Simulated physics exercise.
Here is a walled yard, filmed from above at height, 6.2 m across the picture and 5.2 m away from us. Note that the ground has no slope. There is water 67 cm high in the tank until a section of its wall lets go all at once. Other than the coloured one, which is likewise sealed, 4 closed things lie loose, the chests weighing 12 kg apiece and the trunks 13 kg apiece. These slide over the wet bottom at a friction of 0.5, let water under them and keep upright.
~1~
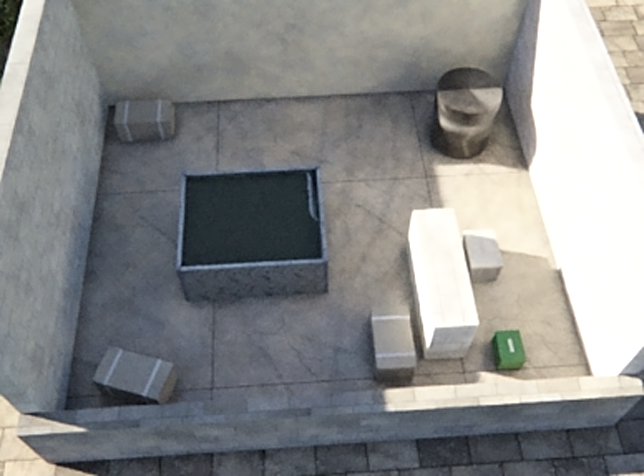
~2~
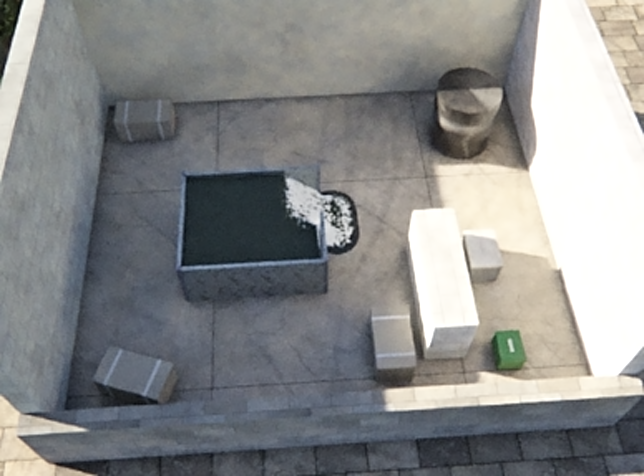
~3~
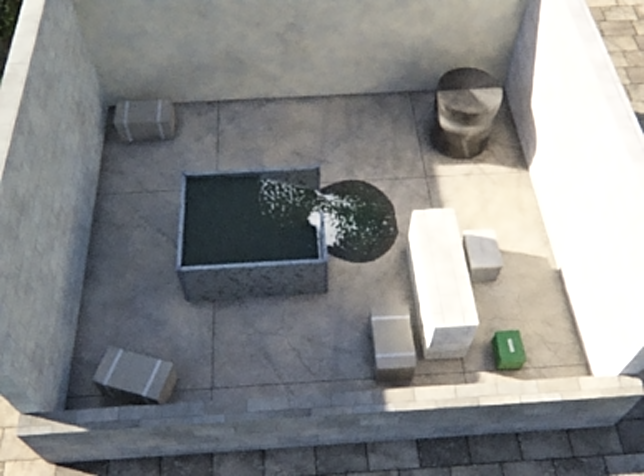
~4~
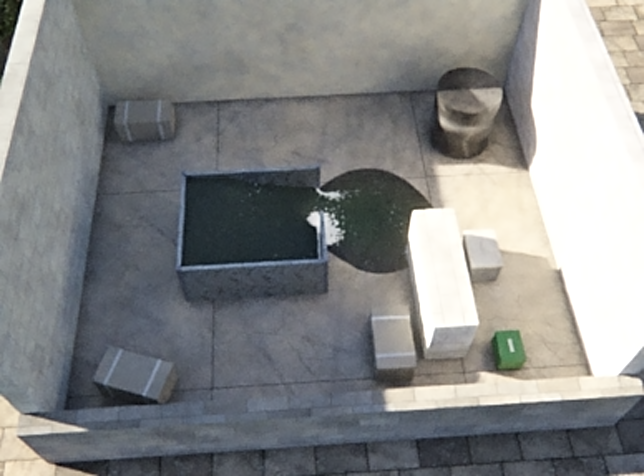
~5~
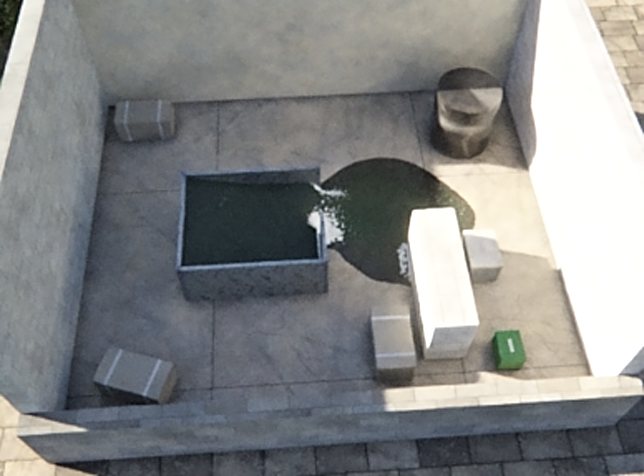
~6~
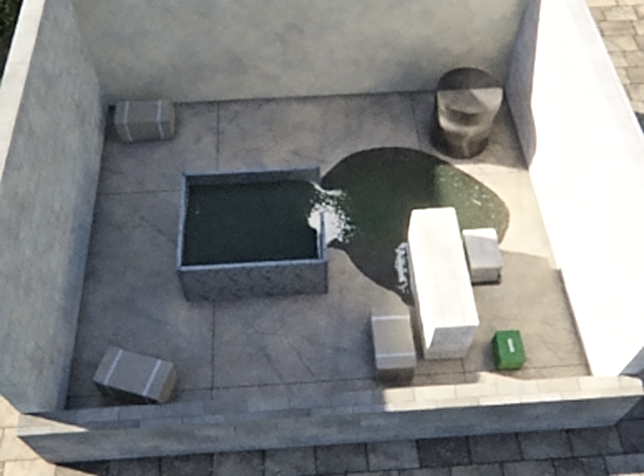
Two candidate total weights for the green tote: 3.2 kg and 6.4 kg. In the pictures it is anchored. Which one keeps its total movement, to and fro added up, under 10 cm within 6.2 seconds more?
Ballast needed: Beyond both.
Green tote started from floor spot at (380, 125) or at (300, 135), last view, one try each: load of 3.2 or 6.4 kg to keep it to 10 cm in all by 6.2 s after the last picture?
One by one: No mass suffices; no mass suffices.
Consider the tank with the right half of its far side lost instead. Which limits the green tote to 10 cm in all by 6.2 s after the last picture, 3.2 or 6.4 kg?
Note: No mass sufficient.
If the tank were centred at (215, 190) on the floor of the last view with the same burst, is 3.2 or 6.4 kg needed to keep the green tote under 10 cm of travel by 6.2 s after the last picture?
Then the answer is that no option works.
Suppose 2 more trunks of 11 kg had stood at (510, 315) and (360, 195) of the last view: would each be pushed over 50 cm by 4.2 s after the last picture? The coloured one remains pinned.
In that order: Short of it, past it.
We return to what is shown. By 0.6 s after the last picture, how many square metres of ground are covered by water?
Roughly 10.5 m2.
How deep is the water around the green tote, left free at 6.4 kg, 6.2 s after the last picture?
Something like 5 centimetres.
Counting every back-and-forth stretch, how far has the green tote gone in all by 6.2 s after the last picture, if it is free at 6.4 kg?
Some 250 cm in all.
Then, 0.6 s after the last picture the green tote would be 0 cm from its start with 3.2 kg and 0 cm from its start with 6.4 kg; 0 cm of water round it then.
Then, 2.3 s after the last picture the green tote would be 30 cm from its start with 3.2 kg and 2 cm from its start with 6.4 kg; 5 cm of water round it then.
Then, 4.2 s after the last picture the green tote would be 82 cm from its start with 3.2 kg and 62 cm from its start with 6.4 kg; 9 cm of water round it then.
Then, 6.2 s after the last picture the green tote would be 251 cm from its start with 3.2 kg and 261 cm from its start with 6.4 kg; 5 cm of water round it then.
